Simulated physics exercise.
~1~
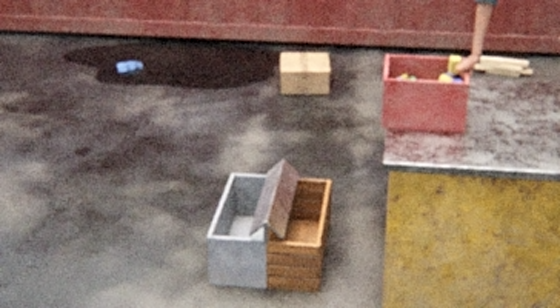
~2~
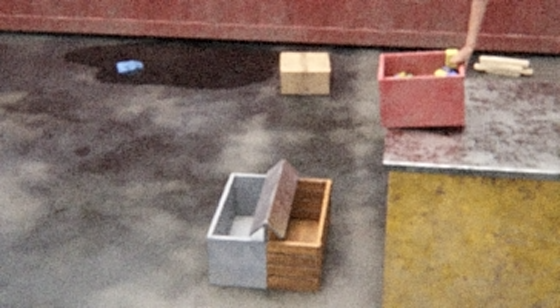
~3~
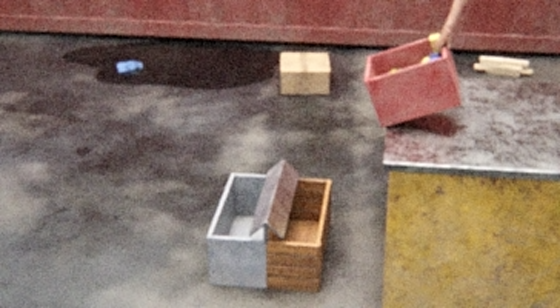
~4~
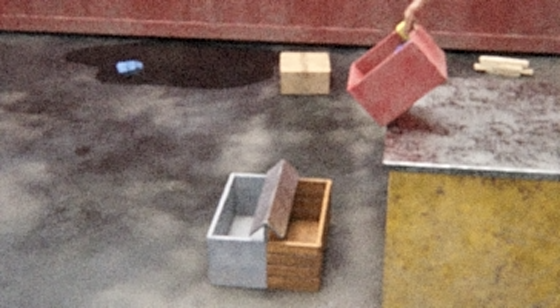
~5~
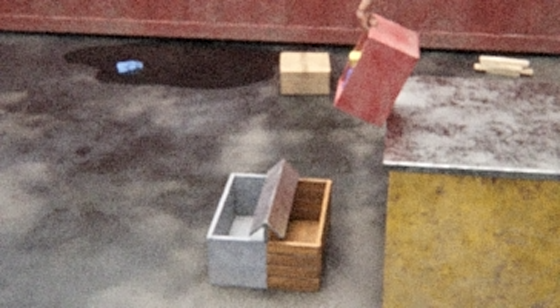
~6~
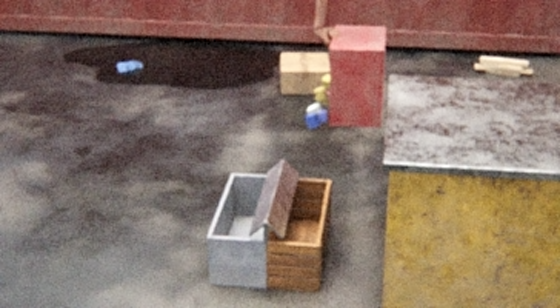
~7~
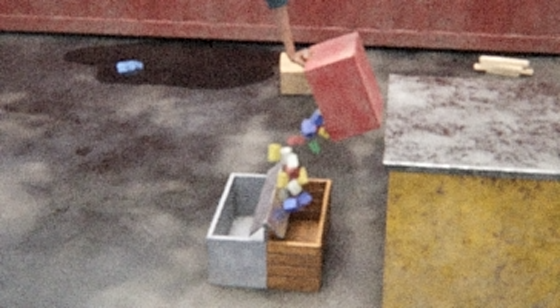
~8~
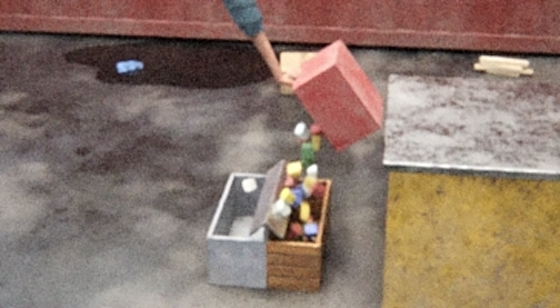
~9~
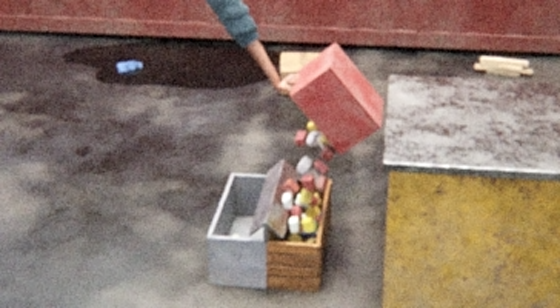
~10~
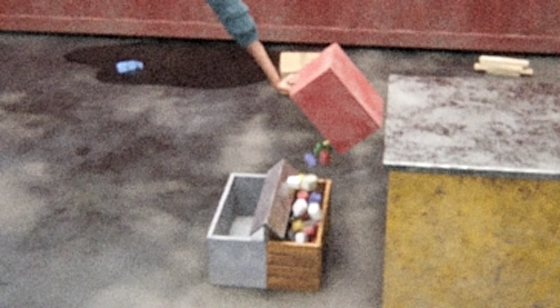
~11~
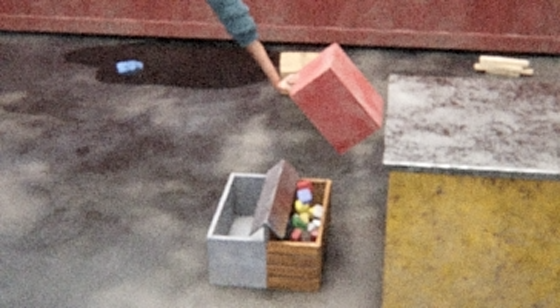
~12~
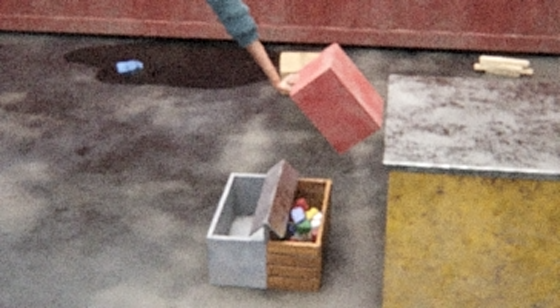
A red crate was lifted by a hand off the end of the bench and tipped over to the left, spilling colourful toy bricks past the sloped splitter until they lay heaped in the wooden bin, while the crate stayed tilted above.
